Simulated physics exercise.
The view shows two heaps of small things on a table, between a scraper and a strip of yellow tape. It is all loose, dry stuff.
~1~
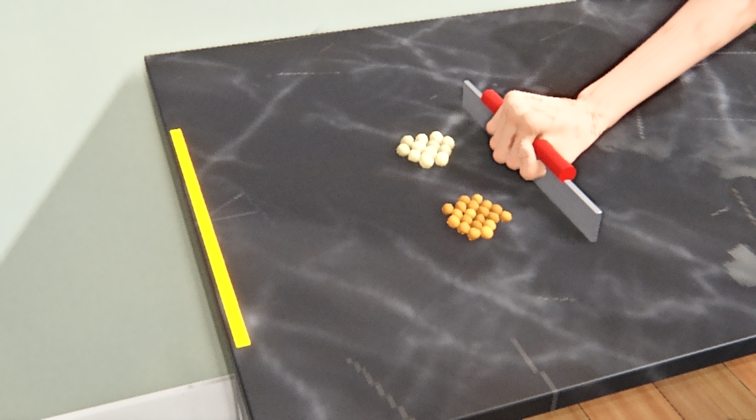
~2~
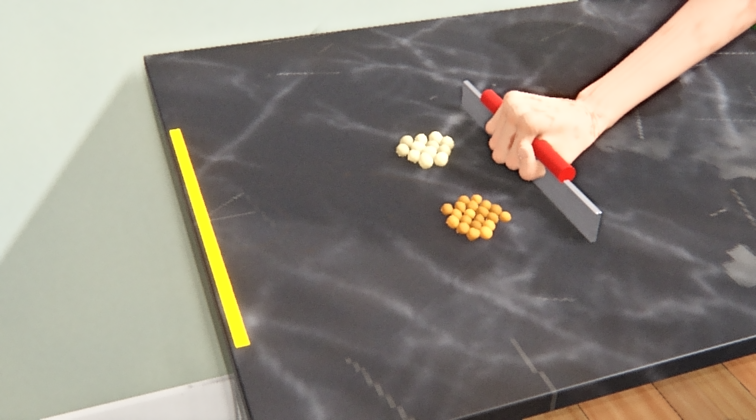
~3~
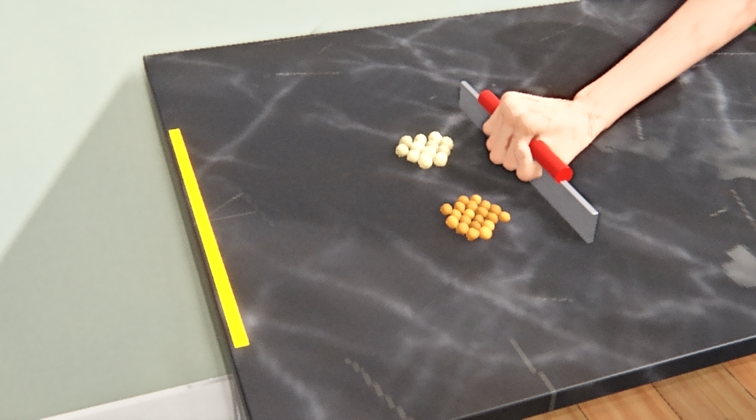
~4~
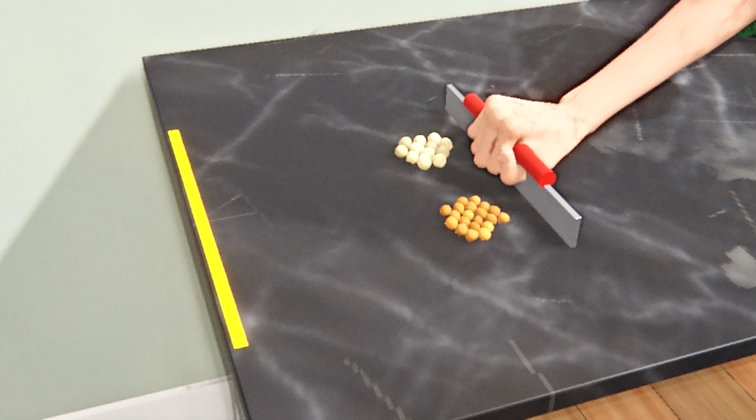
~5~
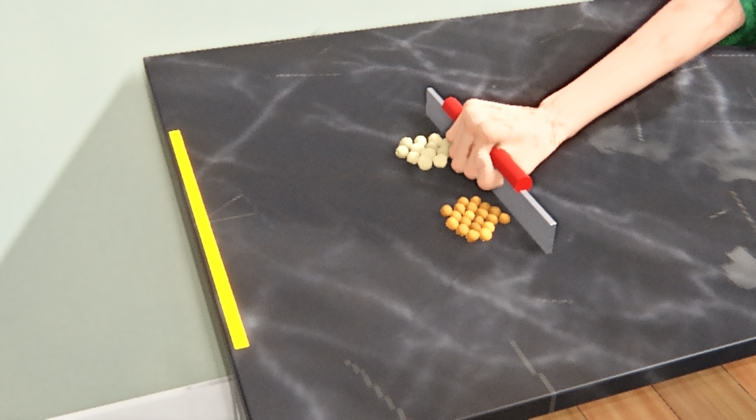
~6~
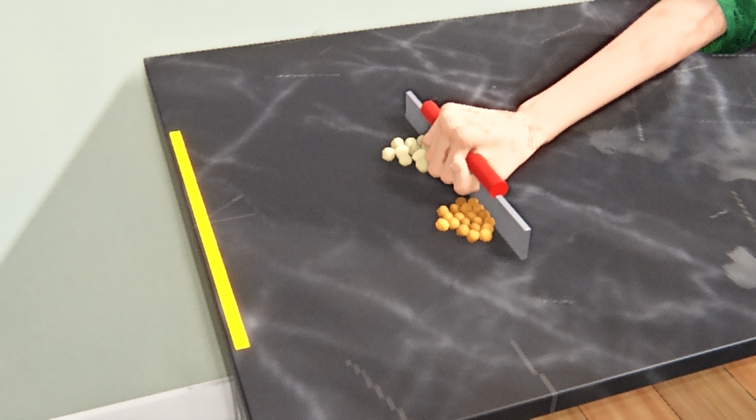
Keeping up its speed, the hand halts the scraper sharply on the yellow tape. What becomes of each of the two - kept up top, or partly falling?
The nearer portion ends up partly falling. The farther portion ends up partly falling.
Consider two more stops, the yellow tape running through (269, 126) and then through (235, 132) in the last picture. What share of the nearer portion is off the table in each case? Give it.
First try 0 in a hundred, second try 0 in a hundred.
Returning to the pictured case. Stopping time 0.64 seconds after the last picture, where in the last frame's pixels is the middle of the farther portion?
I'd put the centre somewhere around (301, 171).
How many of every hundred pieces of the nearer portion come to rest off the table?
Roughly 100 percent.
Then, 0.64 s on from there, scraper still moving, near (330, 174); nearer portion all on the table, its front near (309, 250); farther portion all on the table, its front near (279, 172).
Then, 1.31 s on from there, scraper stopped at the yellow tape; nearer portion the whole lot over the edge; farther portion the whole lot over the edge.
In the end, scraper stopped at the yellow tape; nearer portion the whole lot over the edge; farther portion the whole lot over the edge.
